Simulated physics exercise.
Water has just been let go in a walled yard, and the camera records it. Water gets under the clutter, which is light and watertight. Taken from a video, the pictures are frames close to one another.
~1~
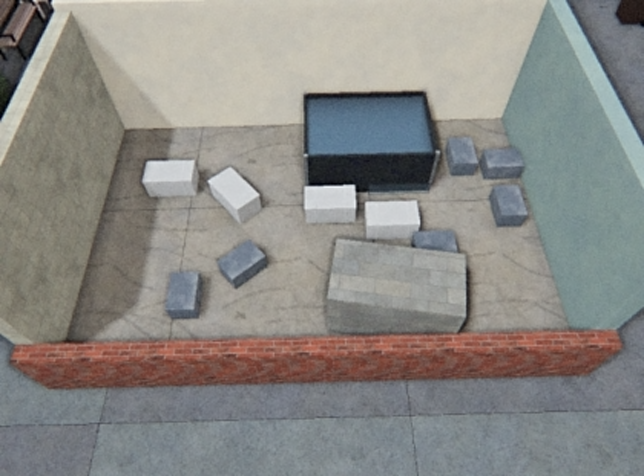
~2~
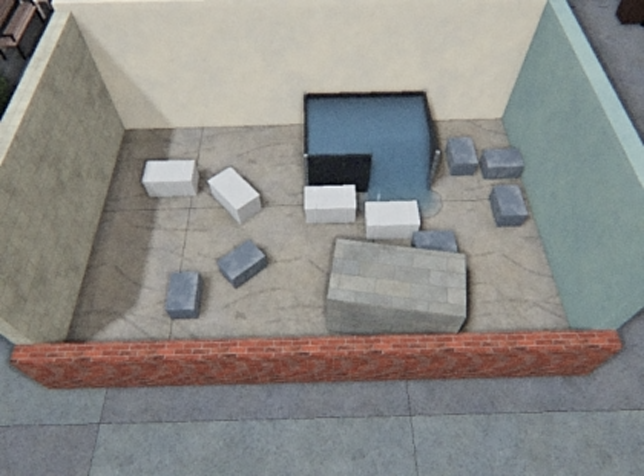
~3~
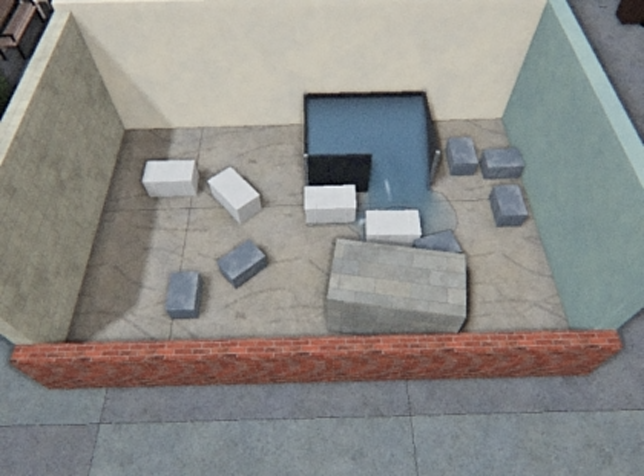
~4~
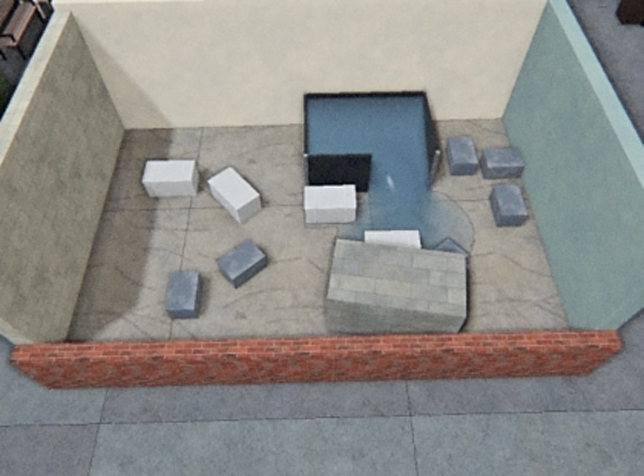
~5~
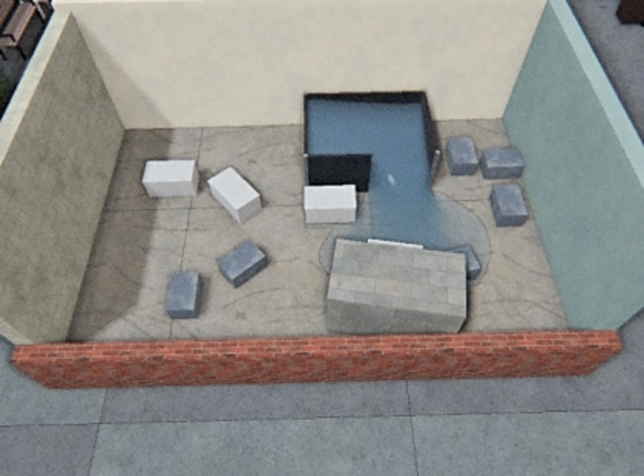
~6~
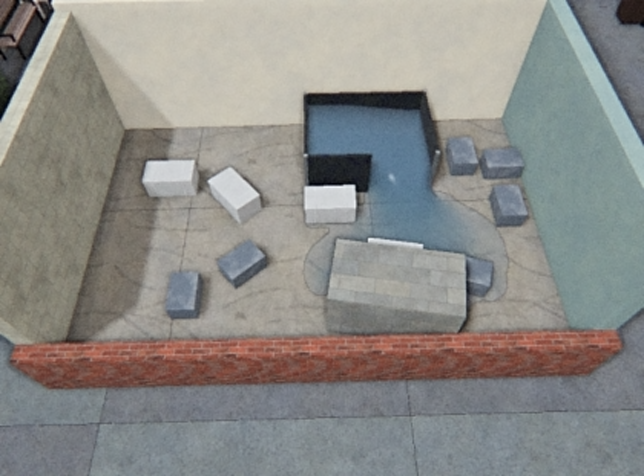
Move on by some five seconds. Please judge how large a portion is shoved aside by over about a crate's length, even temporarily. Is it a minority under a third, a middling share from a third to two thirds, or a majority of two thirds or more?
Band-wise it's the top band, two thirds or more.
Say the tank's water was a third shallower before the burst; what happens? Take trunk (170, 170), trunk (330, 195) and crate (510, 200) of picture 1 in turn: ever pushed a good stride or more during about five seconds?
Result by item: Didn't cover it; didn't cover it; covered it.
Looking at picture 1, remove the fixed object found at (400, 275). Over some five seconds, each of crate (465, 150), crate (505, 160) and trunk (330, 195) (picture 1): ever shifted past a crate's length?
So, one at a time, the first got displaced, the next got displaced and the last didn't go far.
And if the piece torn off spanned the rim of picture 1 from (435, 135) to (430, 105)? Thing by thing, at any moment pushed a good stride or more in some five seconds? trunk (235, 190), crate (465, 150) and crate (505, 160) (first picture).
In turn: Short of that, yes, that far or more.
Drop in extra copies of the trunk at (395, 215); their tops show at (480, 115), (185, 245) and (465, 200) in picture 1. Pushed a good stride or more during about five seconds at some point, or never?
Results - 1: Doesn't go far; 2: Ends up far away; 3: Ends up far away.
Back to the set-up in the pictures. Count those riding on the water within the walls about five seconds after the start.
It adds up to 7.
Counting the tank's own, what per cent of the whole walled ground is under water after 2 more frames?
I'd say around 30 in a hundred.
A moment on, 2 of 10 are well off their spots; 2 afloat.
Next, 3 of 10 are well off their spots; 1 afloat.
Later, 7 of 10 are well off their spots; 4 afloat.
In the end, 8 of 10 are well off their spots, and 8 have been at some point; 7 afloat.
